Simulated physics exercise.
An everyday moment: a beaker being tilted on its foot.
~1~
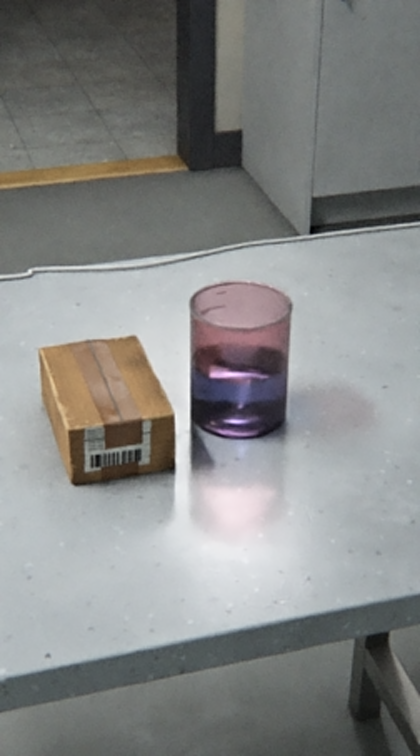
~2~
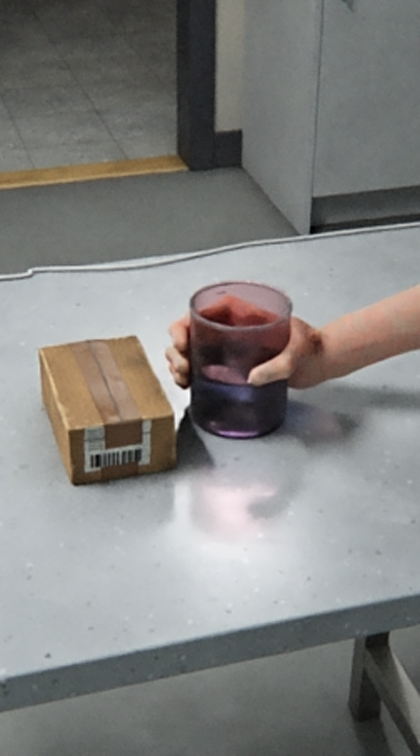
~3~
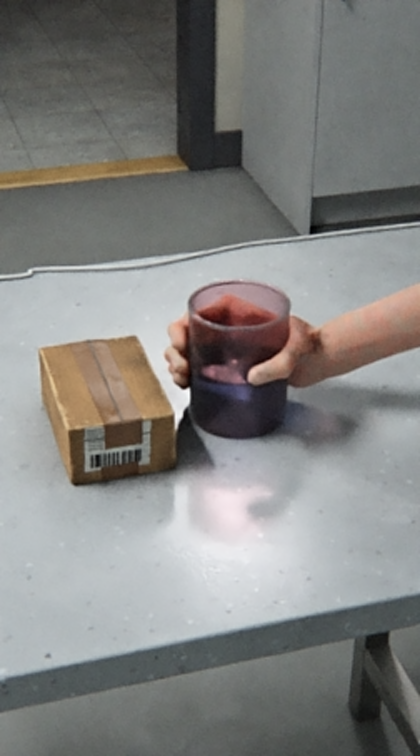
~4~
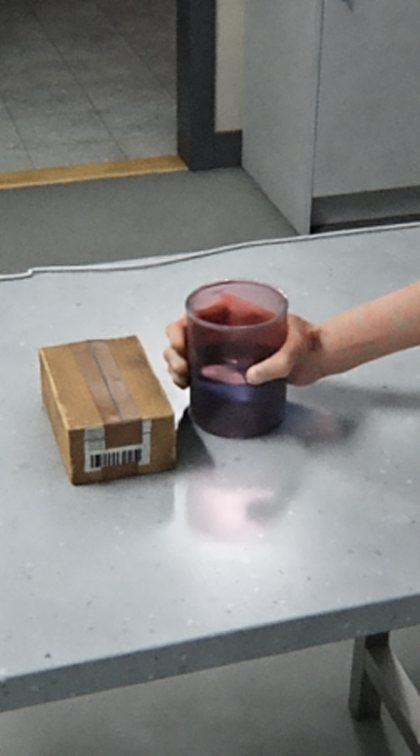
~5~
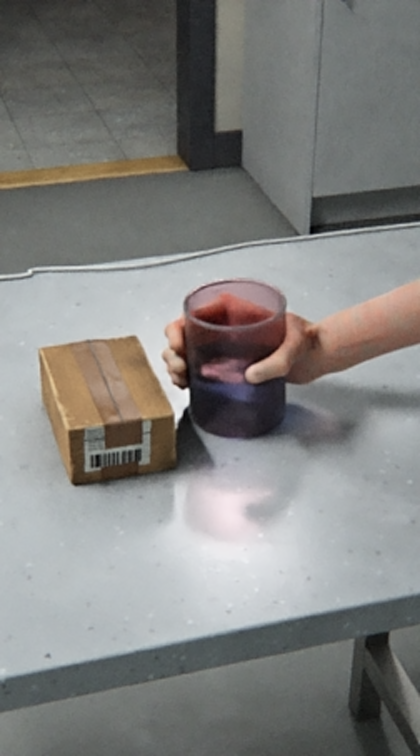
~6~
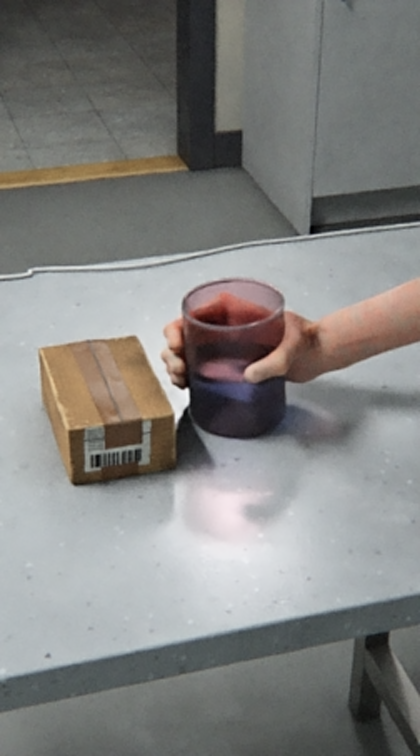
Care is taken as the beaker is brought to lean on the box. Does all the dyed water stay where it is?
It sheds nothing.
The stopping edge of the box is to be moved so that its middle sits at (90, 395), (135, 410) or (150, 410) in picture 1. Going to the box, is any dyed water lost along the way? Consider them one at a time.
Taking each try in turn, it splashes out, then splashes out, then splashes out.
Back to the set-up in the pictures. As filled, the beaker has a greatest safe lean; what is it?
55 degrees, roughly.
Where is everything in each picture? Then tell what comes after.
It stands upright; beaker (239, 358) about half full, in the first frame.
A hand takes hold; beaker about half full, surface at (239, 360); box (105, 406), in the second frame.
It is leaning; beaker (239, 358) about half full, in the third frame.
Tipping on its foot; beaker about half full, surface at (237, 358); box (105, 406), in the fourth frame.
The top moves towards the box; beaker (236, 356) about half full, in the fifth frame.
On the way over; beaker about half full, surface at (235, 357); box (105, 406), in the sixth frame.
A moment on, the beaker leans by about 15°; all is still inside.
Further on, the beaker leans by about 25°; all is still inside.
When it is over, the beaker leans by about 30°, against the box; all is still inside.
